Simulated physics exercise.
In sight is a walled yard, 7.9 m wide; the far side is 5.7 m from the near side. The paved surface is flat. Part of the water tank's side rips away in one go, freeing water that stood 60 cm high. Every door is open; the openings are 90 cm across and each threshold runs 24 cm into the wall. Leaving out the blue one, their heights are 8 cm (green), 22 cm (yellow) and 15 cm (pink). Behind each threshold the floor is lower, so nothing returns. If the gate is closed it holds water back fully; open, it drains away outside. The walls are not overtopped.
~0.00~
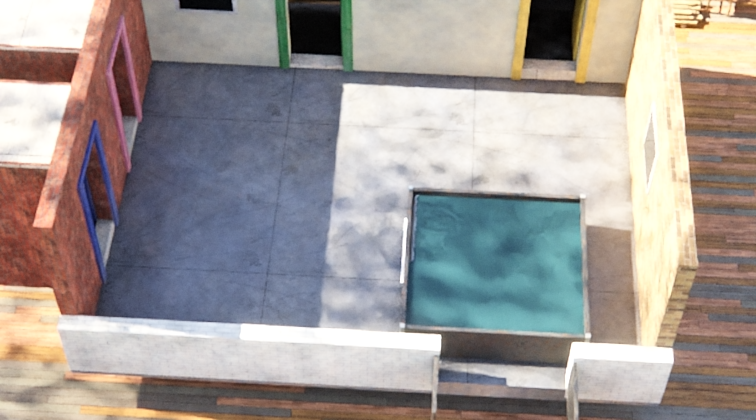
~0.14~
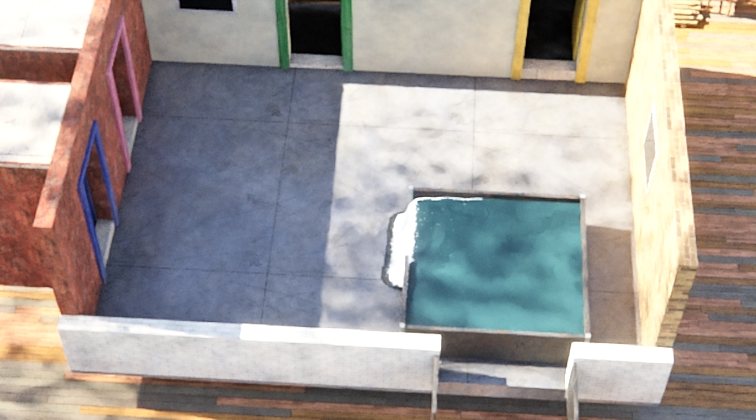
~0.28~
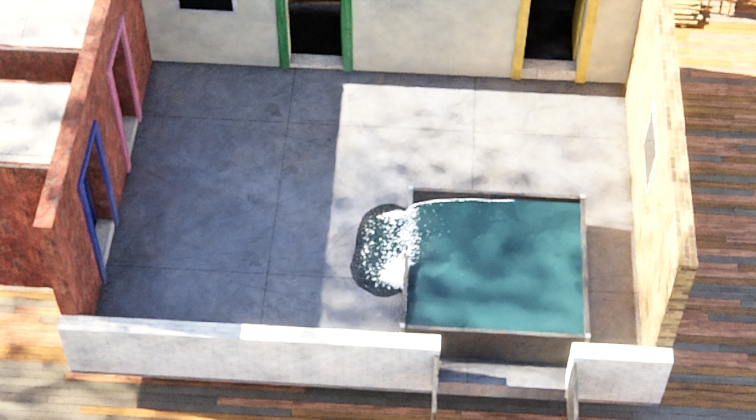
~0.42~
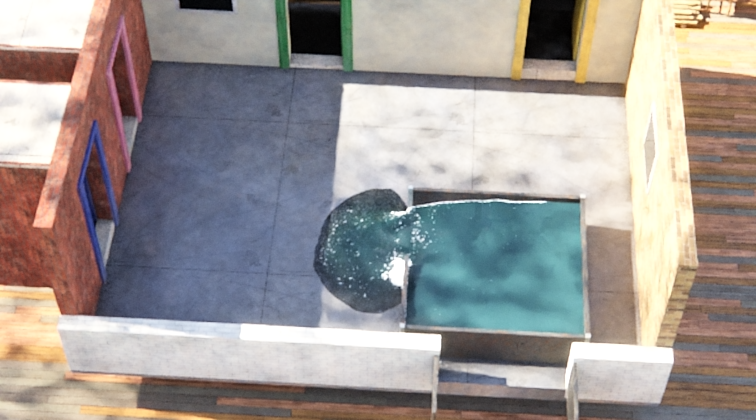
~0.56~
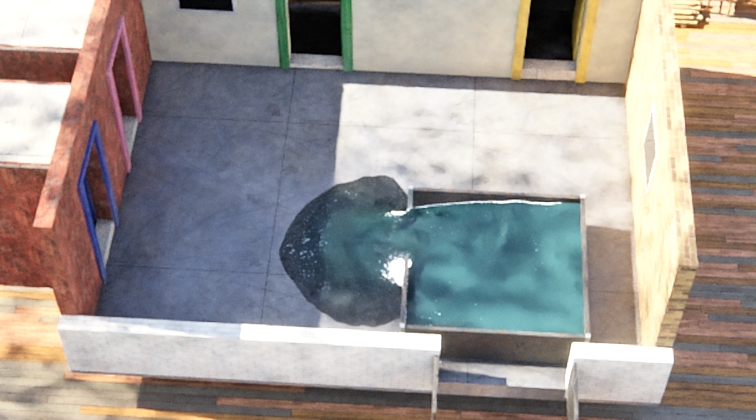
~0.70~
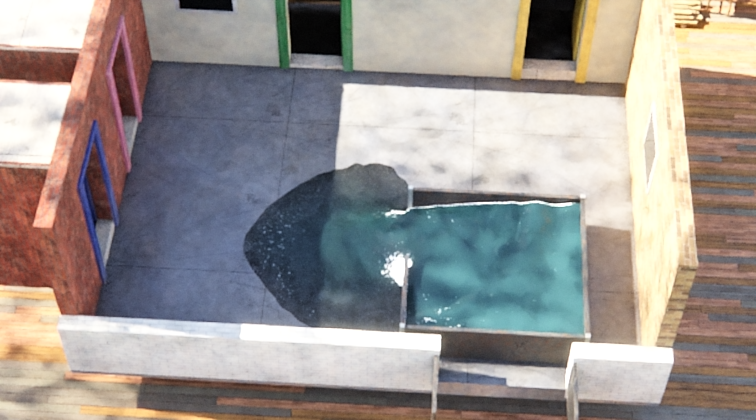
A walled yard with blue, pink, green and yellow doorways held a tank of still, teal water, then water burst from its left side in white froth and spread leftward across the grey paving.
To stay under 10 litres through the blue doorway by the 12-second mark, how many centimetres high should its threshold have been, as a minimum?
Close to 19 cm is just enough.
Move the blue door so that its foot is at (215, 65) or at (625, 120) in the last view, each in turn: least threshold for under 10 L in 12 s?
About 17 and 8.0 cm.
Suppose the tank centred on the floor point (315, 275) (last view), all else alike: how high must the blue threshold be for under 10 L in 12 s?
About 35 cm.
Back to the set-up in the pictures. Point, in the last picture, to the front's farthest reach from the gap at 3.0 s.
Near (152, 65).
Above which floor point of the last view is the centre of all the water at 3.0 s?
Near (361, 252).
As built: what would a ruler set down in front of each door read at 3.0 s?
Depths in cm: Green 7, yellow 0, blue 23, pink 20.
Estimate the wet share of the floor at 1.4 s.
Near 35 per cent is wet.
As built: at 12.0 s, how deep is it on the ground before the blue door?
Roughly 9.0 cm deep.
After 1.4 s water covers 35 % of the floor, deepest (36 cm) near (400, 233); 4 cm at the blue door, 0 litres in over its 18 cm threshold.
After 3.0 s water covers 55 % of the floor, deepest (40 cm) near (152, 65); 23 cm at the blue door, 6 litres in over its 18 cm threshold.
After 12.0 s water covers 100 % of the floor, deepest (12 cm) near (621, 154); 9 cm at the blue door, 18 litres in over its 18 cm threshold.
At the blue door as built, the water arrived by 1.4 s and peaked near 24 cm at 2.6 s.
With a threshold of 15.5 cm, 42 litres would have come in within the 12 s; with 21 cm, 3 litres. So under 10 litres takes about 19 cm.
